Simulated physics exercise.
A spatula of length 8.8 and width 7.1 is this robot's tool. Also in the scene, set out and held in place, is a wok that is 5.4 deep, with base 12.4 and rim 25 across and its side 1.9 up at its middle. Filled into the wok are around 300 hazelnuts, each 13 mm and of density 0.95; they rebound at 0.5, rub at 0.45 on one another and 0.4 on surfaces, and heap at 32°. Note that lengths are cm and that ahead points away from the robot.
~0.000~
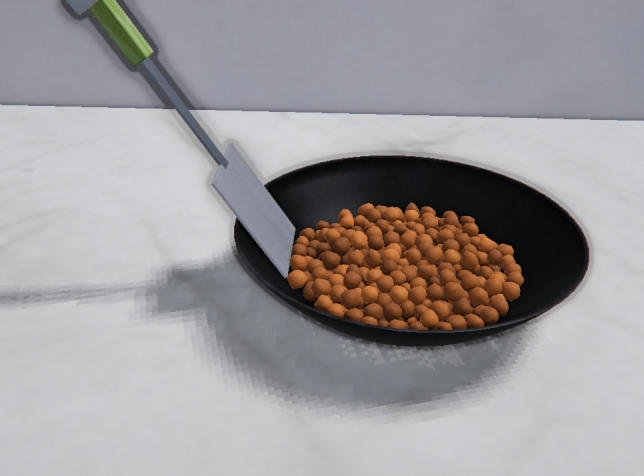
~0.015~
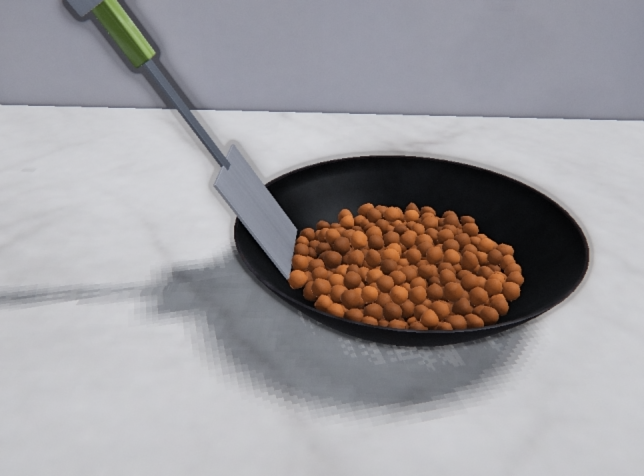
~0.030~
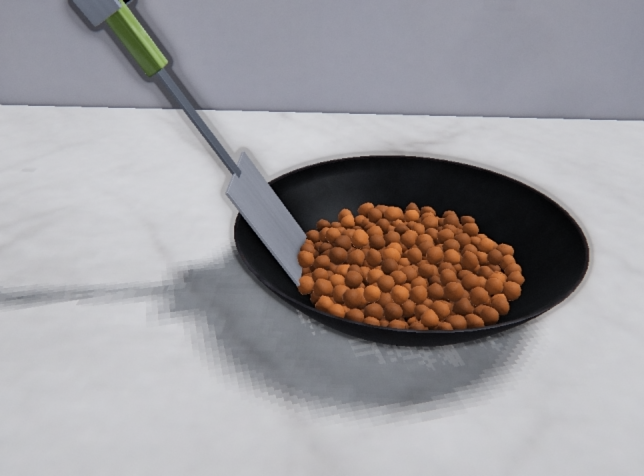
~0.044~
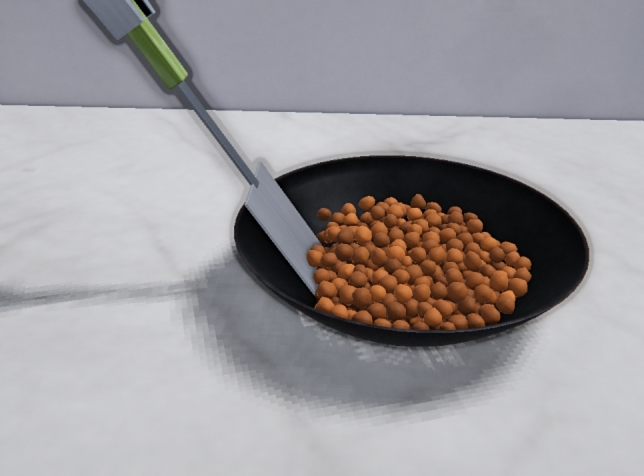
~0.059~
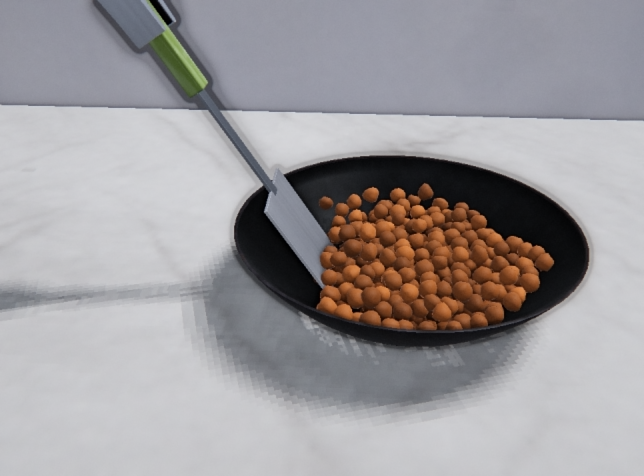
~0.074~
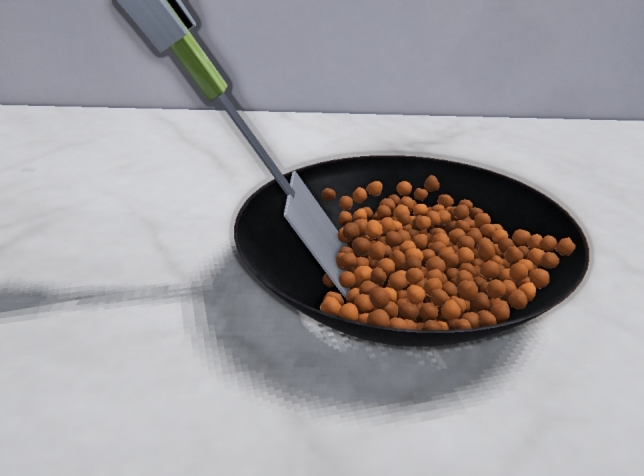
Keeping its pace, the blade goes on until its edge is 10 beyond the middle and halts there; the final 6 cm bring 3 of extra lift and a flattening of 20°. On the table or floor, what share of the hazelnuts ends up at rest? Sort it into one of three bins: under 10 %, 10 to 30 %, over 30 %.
Bin: Over 30 %.
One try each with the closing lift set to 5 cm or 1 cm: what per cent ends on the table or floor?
I'd say close to 40 percent for the first and close to 45 percent for the second.
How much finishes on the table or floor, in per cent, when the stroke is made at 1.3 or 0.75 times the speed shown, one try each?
Try one about 50 %, try two about 35 %.
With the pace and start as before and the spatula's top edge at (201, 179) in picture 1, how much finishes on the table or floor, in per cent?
Spill: Approx. 45 per cent.
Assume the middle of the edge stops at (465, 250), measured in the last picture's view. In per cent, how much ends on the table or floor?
I'd put it near 5 per cent.
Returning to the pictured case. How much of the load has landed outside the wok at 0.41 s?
Some 15 per cent.
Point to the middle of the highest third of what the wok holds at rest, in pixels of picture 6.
Pixel estimate: About (468, 270).
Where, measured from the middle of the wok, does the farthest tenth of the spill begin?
The distance is roughly 60 cm.
After 0.13 s, sloping 57°, highest piece 9 above the table; 303 in the wok, 2 on the blade or in flight.
After 0.18 s, sloping 51°, highest piece 9 above the table; 301 in the wok, 4 on the blade or in flight.
After 0.41 s, sloping 37°, highest piece 16 above the table; 182 in the wok, 47 on the table or floor, 76 on the blade or in flight.
After 1.46 s, sloping 37°, highest piece 4 above the table; 182 in the wok, 123 on the table or floor.
At rest, 182 in the wok, 123 on the table or floor. That is 40 % on the table or floor.
